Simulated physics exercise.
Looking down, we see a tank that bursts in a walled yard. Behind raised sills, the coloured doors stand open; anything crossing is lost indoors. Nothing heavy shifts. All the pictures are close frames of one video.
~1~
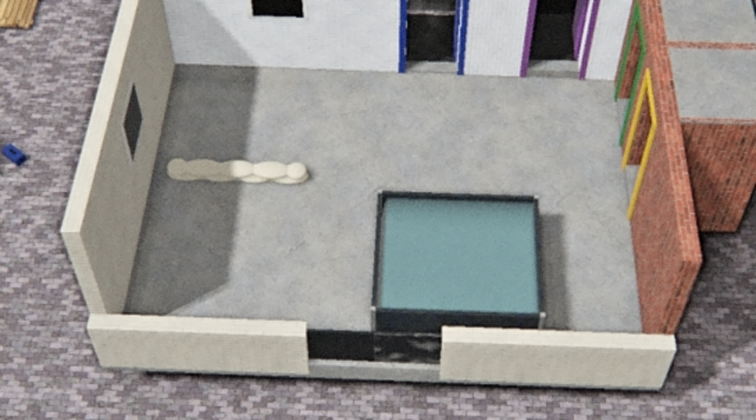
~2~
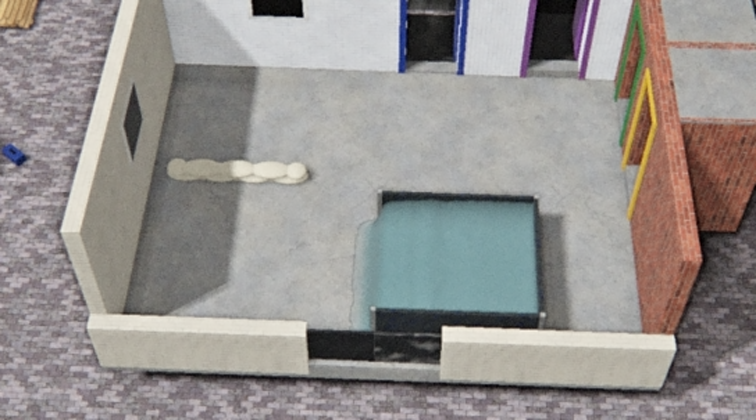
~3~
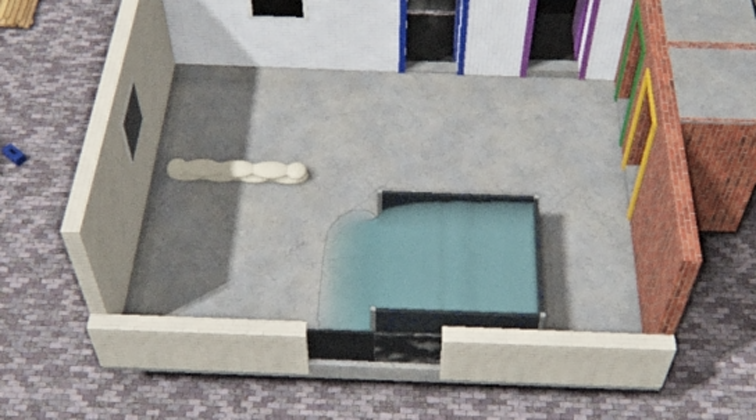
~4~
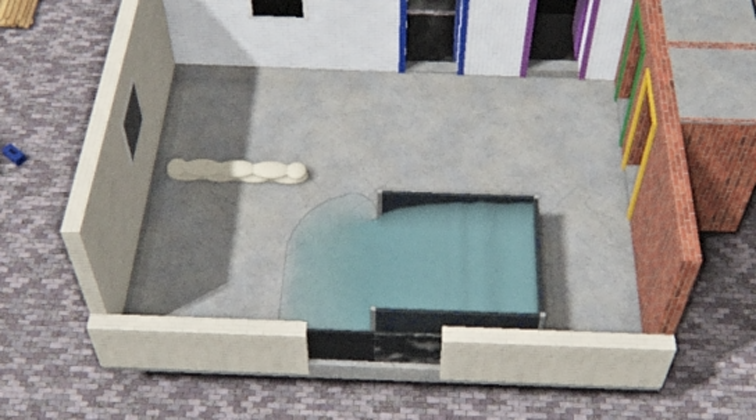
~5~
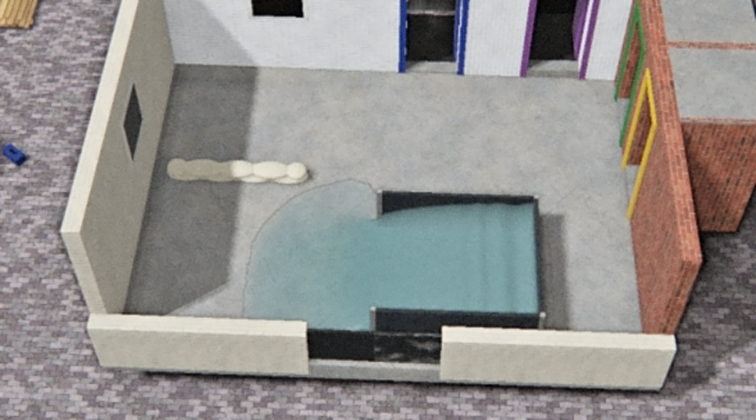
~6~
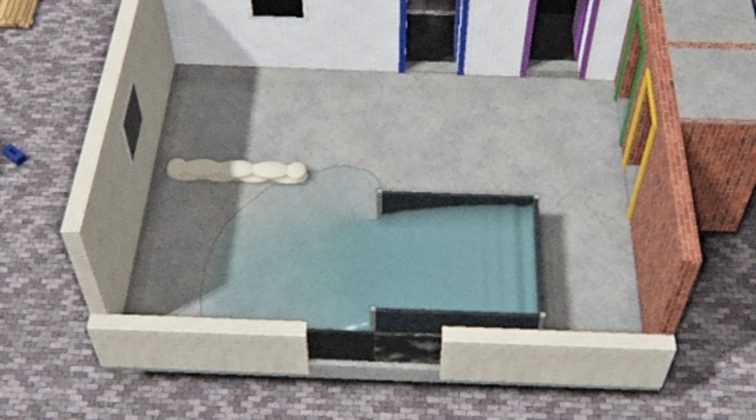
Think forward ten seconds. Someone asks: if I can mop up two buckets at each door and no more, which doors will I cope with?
The blue door: You will cope; the purple door: You will cope; the yellow door: You will cope; the green door: Too much for you.
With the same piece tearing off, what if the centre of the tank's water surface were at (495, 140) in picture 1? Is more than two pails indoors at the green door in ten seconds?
Green door: Overshoots.
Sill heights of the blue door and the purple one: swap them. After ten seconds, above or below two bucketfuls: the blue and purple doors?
The blue one falls short, the purple one goes past the mark.
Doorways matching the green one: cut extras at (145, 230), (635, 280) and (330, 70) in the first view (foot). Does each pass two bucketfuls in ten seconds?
Taking them as listed, the first gets past the limit, the second doesn't reach the limit and the third doesn't reach the limit.
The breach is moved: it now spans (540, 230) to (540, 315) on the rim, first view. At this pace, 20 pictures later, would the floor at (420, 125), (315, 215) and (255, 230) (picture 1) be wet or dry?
Following the listed order, the three come out reached by the spill, not reached and not reached.
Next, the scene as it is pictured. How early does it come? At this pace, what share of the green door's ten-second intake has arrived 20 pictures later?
Result: 0 % of the ten-second total.
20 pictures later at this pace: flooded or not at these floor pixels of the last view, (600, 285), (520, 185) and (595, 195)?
Result, in that order: Not wetted / not wetted / not wetted.
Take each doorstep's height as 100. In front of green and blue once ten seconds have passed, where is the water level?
Roughly 120 and 30 %.
A moment on, water covers 30 % of the floor; the blue door not reached, the purple door not reached, the yellow door not reached, the green door not reached.
Next, water covers 35 % of the floor; the blue door not reached, the purple door not reached, the yellow door not reached, the green door not reached.
Then, water covers 45 % of the floor; the blue door not reached, the purple door not reached, the yellow door not reached, the green door not reached.
Later, water covers 85 % of the floor; the blue door wet at the sill, nothing in, the purple door wet at the sill, nothing in, the yellow door not reached, the green door not reached.
In the end, water covers 95 % of the floor; the blue door wet at the sill, nothing in, the purple door wet at the sill, nothing in, the yellow door wet at the sill, nothing in, the green door over two buckets in.
